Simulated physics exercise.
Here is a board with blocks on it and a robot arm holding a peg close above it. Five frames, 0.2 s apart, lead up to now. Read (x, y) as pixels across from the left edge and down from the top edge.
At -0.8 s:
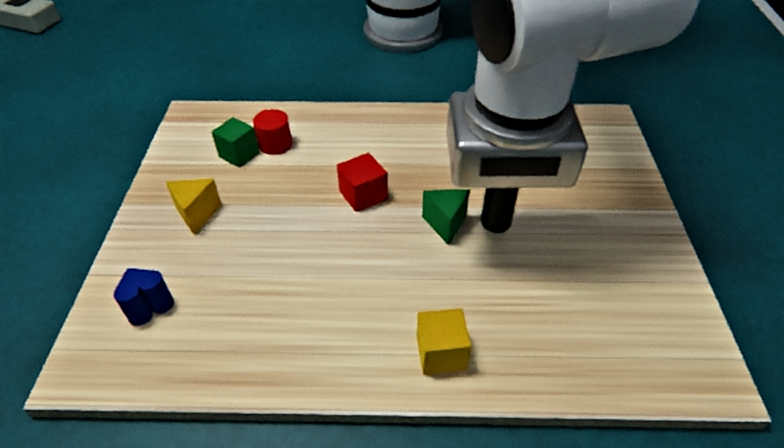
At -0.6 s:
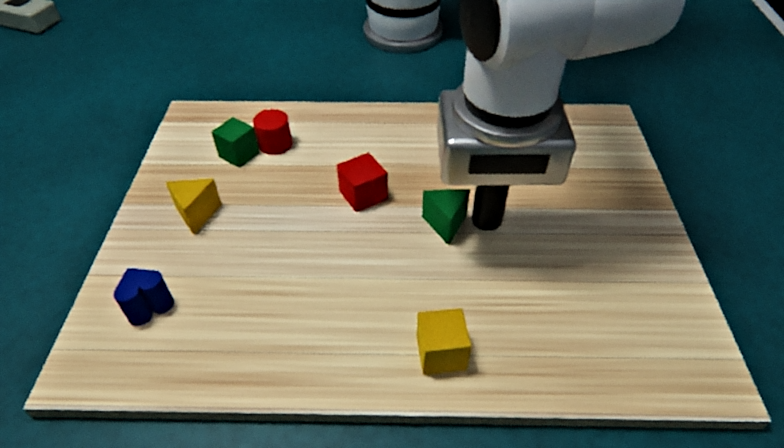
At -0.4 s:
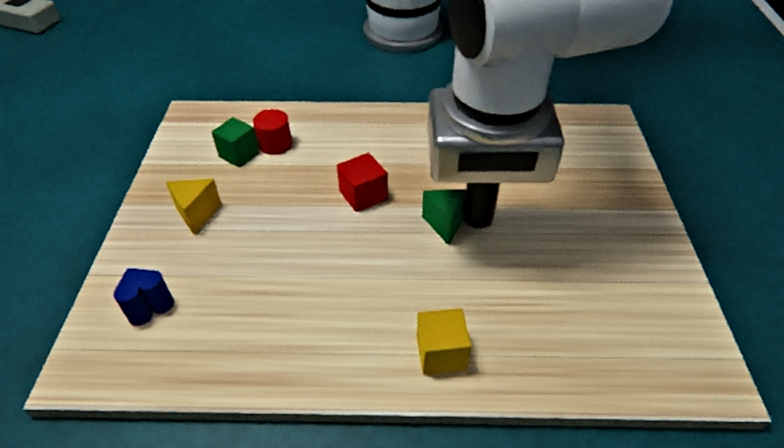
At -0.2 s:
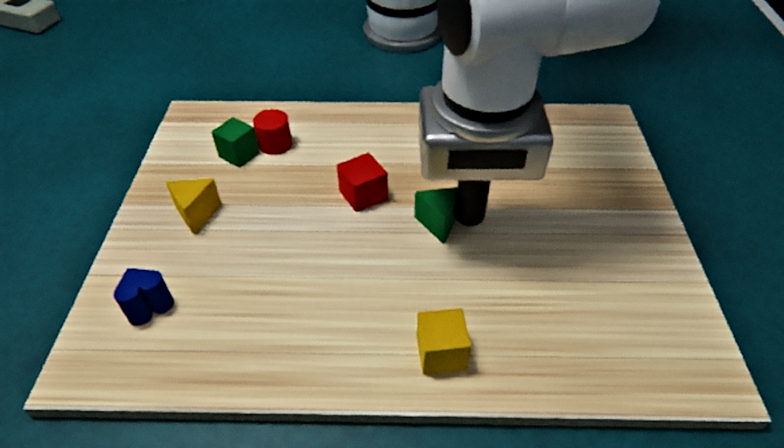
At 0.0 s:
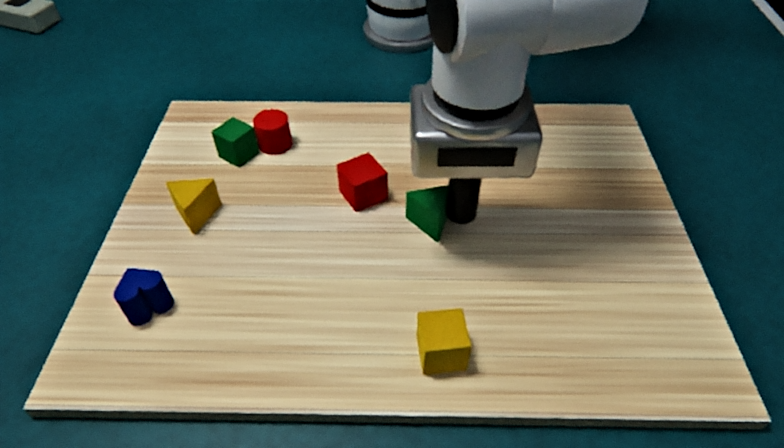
The robot arm moved its dark peg left across the wooden board until it met the green triangular block, then nudged that block slightly left, while the other blocks stayed where they were.
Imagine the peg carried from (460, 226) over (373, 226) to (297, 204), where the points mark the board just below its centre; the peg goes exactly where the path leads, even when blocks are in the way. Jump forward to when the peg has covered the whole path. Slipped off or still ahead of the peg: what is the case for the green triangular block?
In front, I predict.
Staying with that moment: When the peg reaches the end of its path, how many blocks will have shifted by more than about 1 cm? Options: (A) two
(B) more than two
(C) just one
The correct letter is C.
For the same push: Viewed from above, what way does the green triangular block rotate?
My prediction: CCW.
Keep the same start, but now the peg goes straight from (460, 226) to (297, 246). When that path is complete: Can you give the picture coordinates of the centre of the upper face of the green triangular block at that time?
Top centre: (335, 194).
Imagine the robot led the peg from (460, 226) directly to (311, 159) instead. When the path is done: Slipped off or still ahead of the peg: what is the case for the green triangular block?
Prediction: Slipped aside.
On the path given first. One third of the way, peg at (401, 215); green triangular block at (371, 197).
Two thirds of the way, peg at (344, 210); red four-sided block at (359, 167), turned 15° clockwise; green triangular block at (314, 191), turned 15° clockwise.
At the end, peg at (295, 192); red four-sided block at (359, 167), turned 15° clockwise; green triangular block at (263, 182), turned 35° anticlockwise.
